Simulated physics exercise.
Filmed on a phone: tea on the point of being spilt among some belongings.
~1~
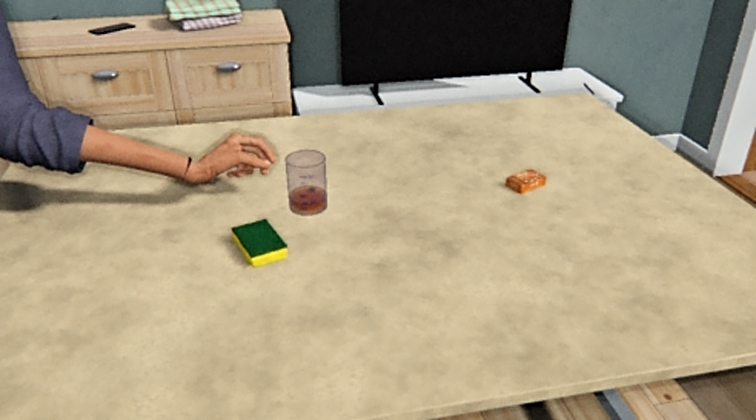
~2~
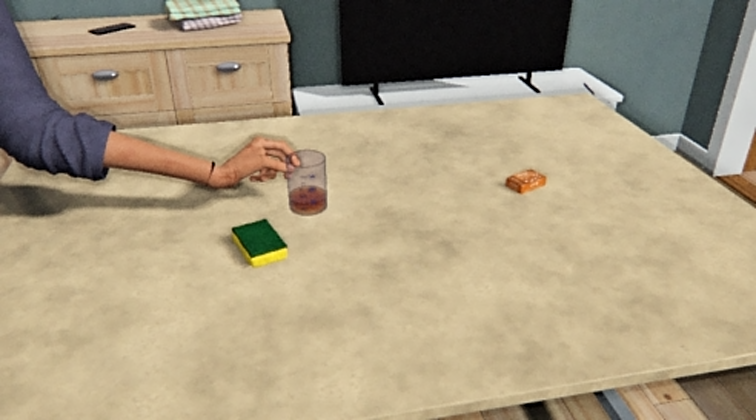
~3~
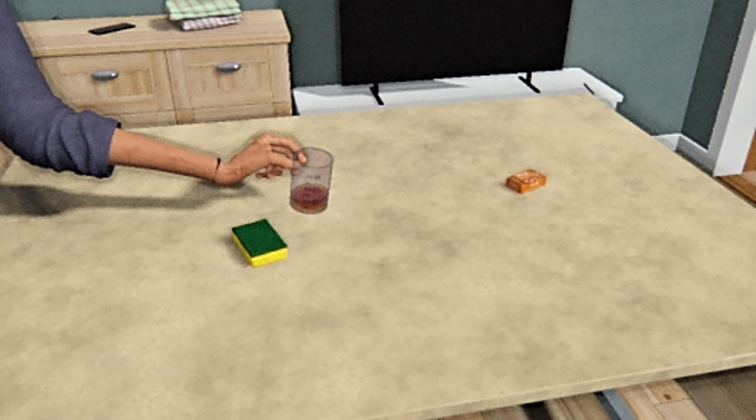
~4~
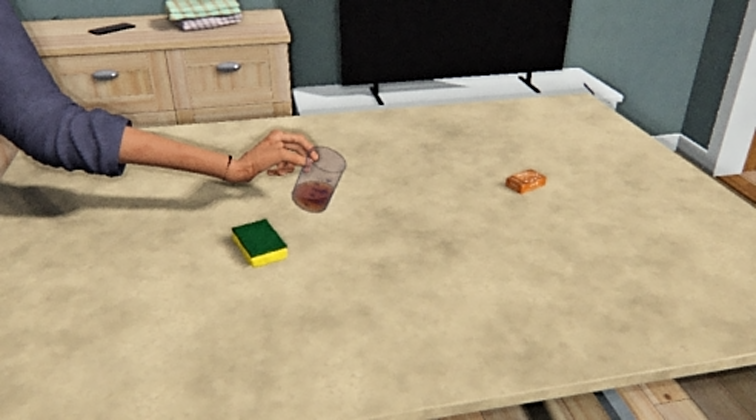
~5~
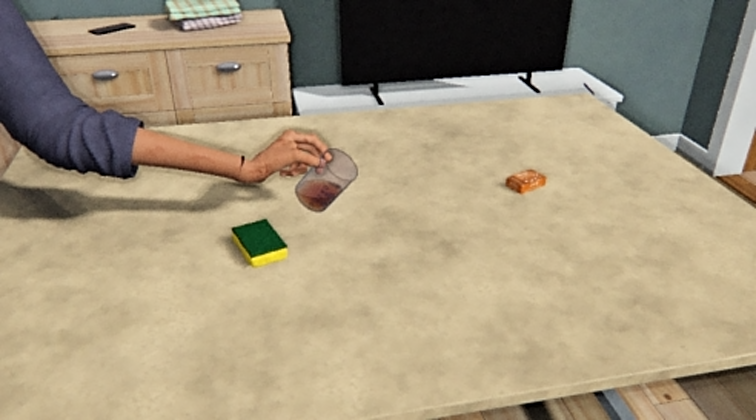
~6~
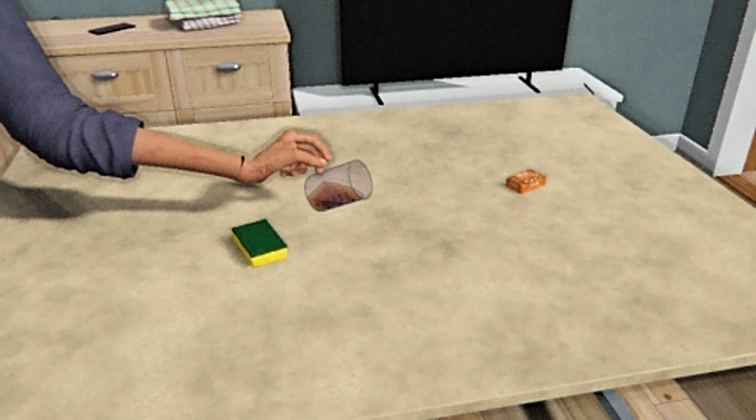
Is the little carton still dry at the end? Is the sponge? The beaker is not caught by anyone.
The little carton: Yes, still dry. The sponge: Yes, still dry.
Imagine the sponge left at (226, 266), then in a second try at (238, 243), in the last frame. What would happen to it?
Try one: No contact. Try two: No contact.
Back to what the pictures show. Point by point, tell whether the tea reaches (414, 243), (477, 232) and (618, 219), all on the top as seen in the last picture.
First spot: Touched; second: Touched; third: Missed.
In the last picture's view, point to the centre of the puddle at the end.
(489, 244).
Shortly, the puddle covers about as much as a plate; the little carton is still dry; the sponge is still dry.
At the finish, the puddle covers about as much as a plate; the little carton is still dry; the sponge is still dry.
